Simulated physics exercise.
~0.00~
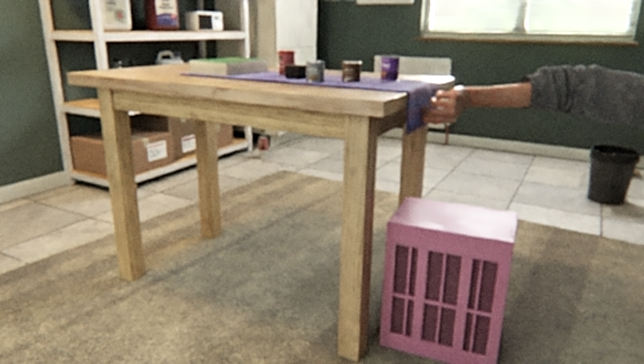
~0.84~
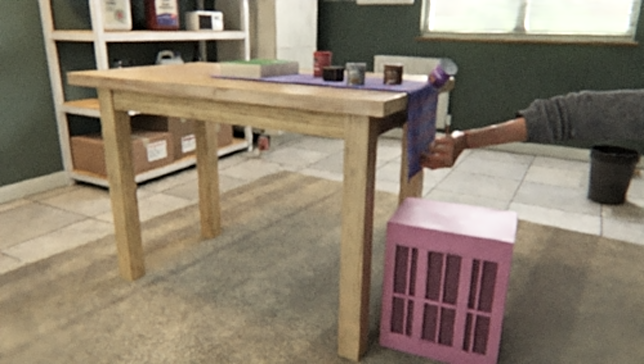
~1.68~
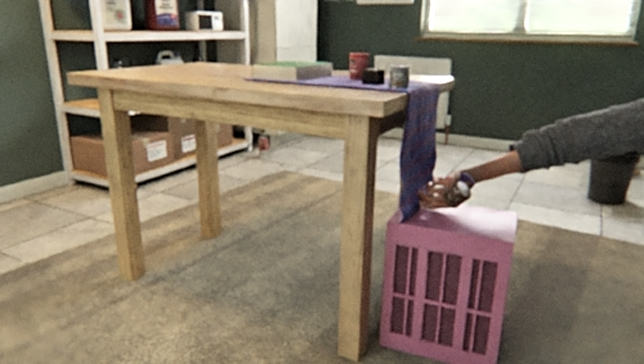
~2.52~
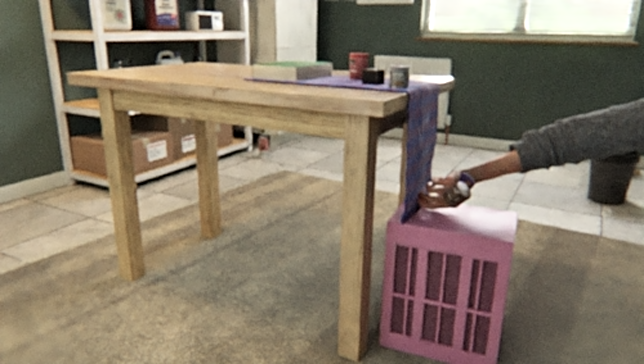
In a room with dark green walls and a pale tiled floor, a fixed view from the front shows a wooden table on a brown rug. A bluish-purple cloth lies across its right end with small pots, a dark block and a purple can on it, and a pink crate stands below. From the right, a grey-sleeved hand grips the hem and draws it down, sliding the objects towards the edge as the purple can tips. The hem reaches the crate, and the can and a brown pot drop off with it. Finally the hand stays still at the crate, the other objects remaining on the table.
